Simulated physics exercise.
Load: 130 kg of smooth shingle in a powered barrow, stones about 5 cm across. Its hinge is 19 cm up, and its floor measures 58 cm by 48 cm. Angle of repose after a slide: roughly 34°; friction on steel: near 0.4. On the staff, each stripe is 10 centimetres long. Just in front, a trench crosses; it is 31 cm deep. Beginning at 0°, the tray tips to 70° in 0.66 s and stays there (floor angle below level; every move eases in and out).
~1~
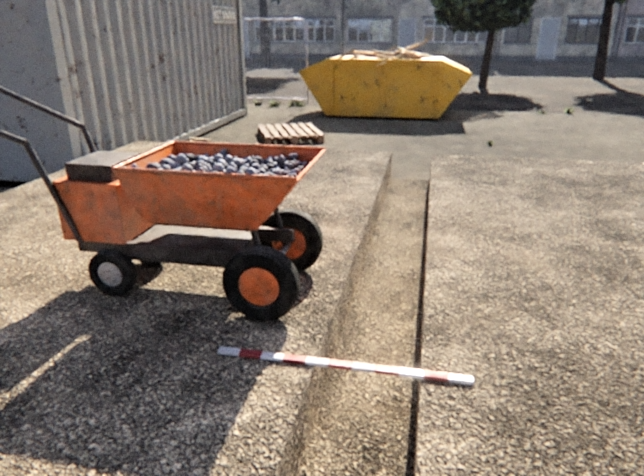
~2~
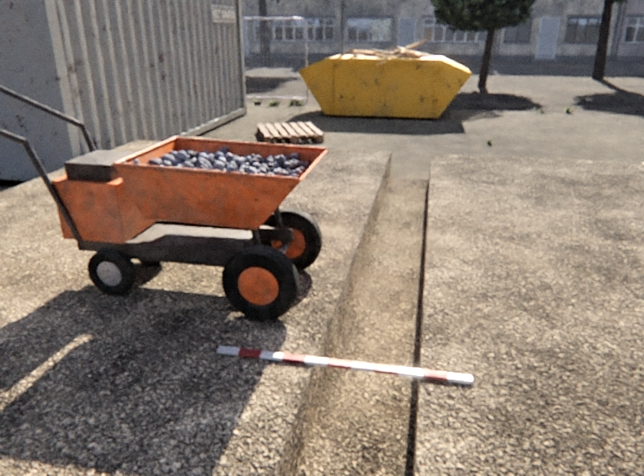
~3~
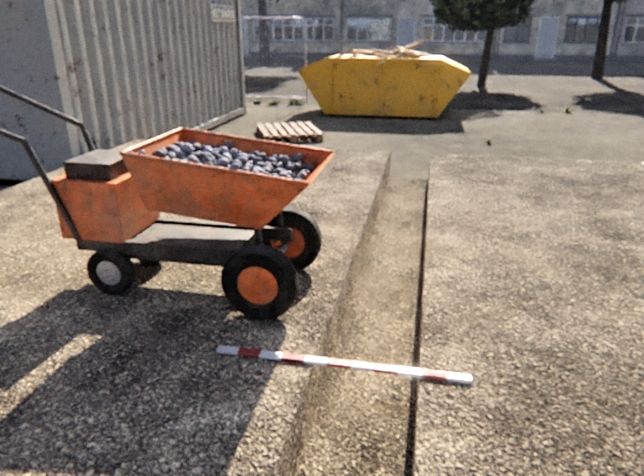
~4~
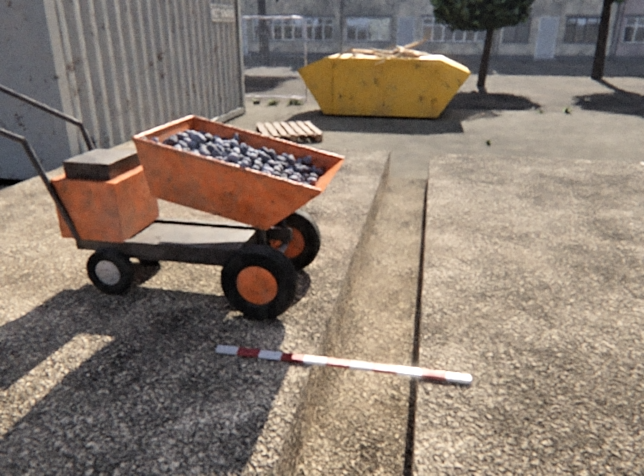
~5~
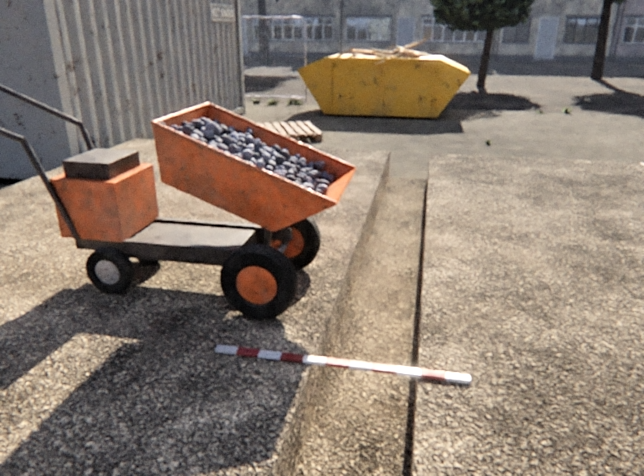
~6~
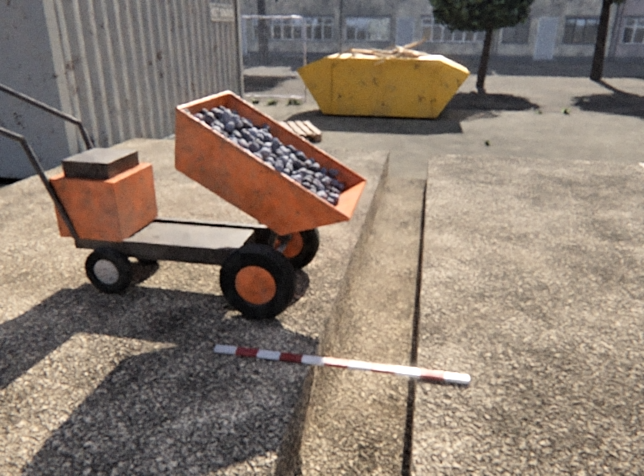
An orange tray heaped with dark grey stones sits on a small wheeled cart at left, seen from slightly above on a sunlit paved yard. A red-and-white striped staff lies across a narrow trench just in front, with a grey ribbed container, a yellow skip and trees behind. Slowly at first, then faster, the tray's rear rises and its front lip dips rightward, while the camera stays still.
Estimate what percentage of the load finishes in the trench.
Roughly 38 percent.
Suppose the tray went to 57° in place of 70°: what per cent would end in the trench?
Roughly 40 per cent would end in the trench.
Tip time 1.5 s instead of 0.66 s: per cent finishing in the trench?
Around 55 per cent would end in the trench.
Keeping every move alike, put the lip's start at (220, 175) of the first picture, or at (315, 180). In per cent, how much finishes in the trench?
About 100 per cent first, then about 20 per cent.
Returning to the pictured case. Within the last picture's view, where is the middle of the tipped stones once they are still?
Somewhere near pixel (458, 305).
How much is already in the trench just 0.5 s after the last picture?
Something like 15 in a hundred.
Then, 0.2 s after the last picture the floor is at 60°, 100 % in the tray; the foremost stones are at (373, 235).
Then, 0.5 s after the last picture the floor is at 70°, 63 % in the tray, 16 % in the trench, 21 % past the trench; the foremost stones are at (462, 303).
Then, 0.8 s after the last picture the floor is at 70°, 11 % in the tray, 27 % in the trench, 62 % past the trench; the foremost stones are past the picture's edge.
Then, 2.8 s after the last picture the floor is at 70°, 0 % in the tray, 38 % in the trench, 62 % past the trench; the foremost stones are past the picture's edge.
